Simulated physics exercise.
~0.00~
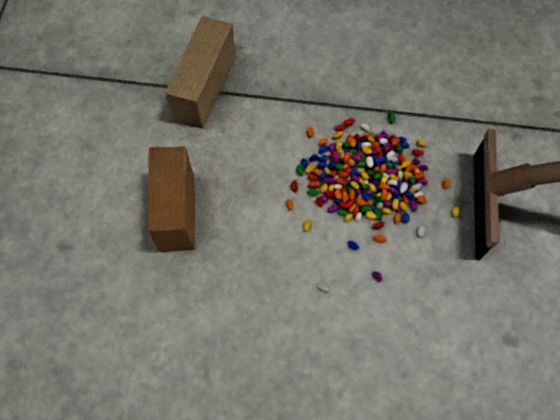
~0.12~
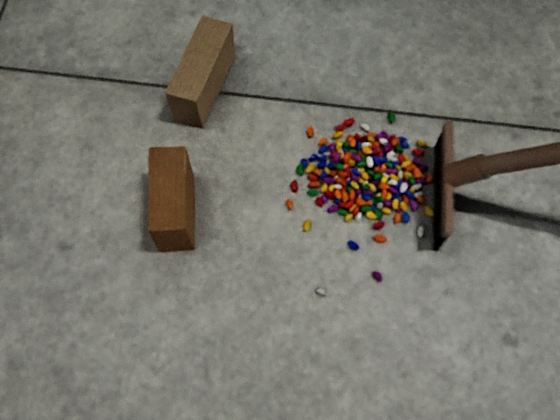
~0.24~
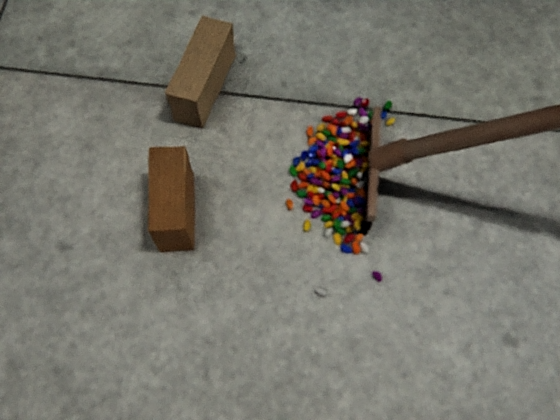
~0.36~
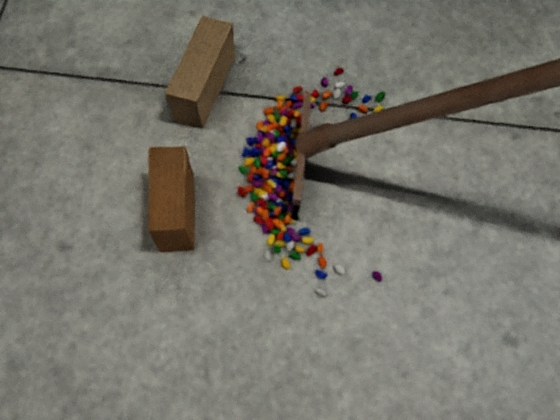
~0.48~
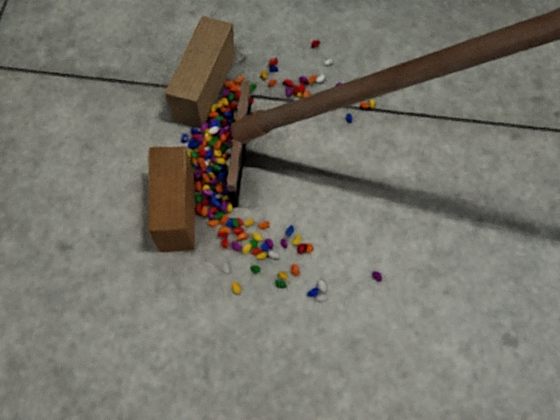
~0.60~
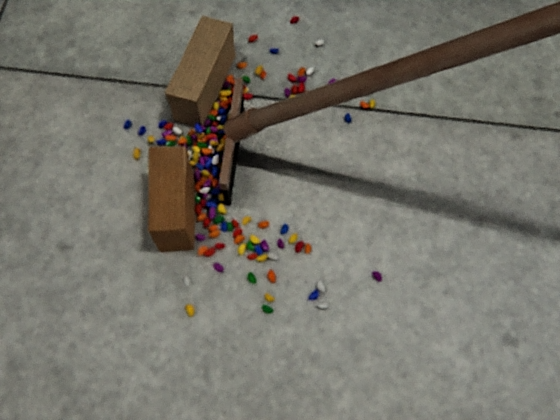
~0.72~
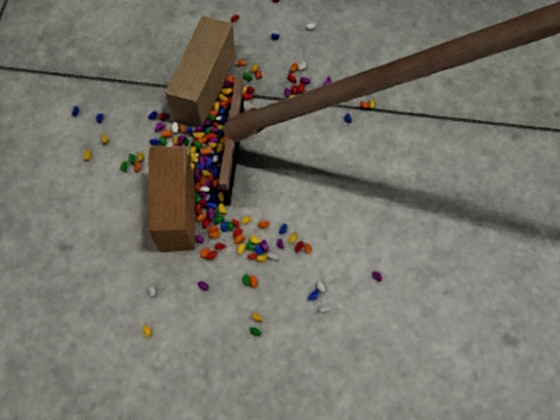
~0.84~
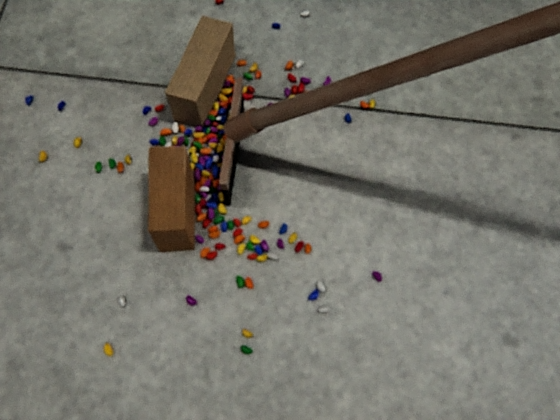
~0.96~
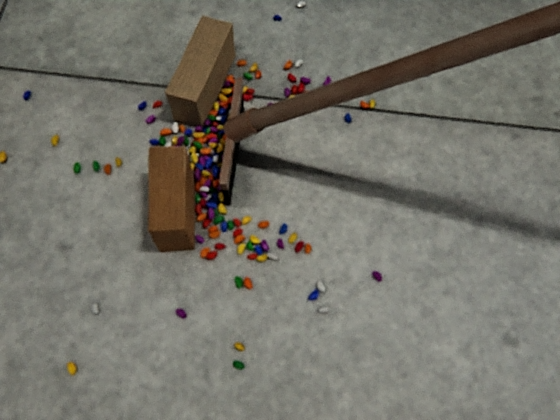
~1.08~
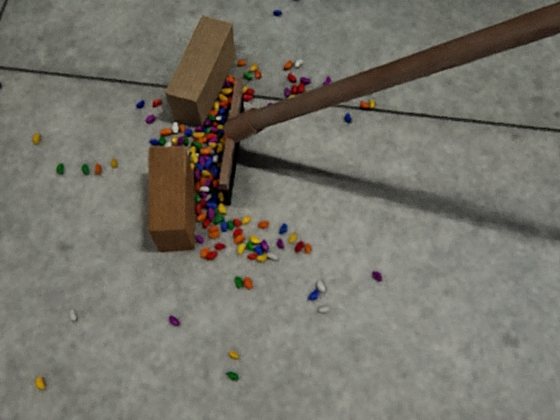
A wooden squeegee with a long handle stands at the right of a grey concrete floor, seen from above, facing a heap of multicoloured jelly beans. Two brown blocks sit to the left, one above the other, with a narrow gap between them. The squeegee slides left, gathers the beans and presses them into a tall band, some slipping past its ends. It packs them against the blocks and stops. A few beans slip through the gap and scatter leftward, others roll away below, and most stay jammed between blade and blocks or strewn nearby.
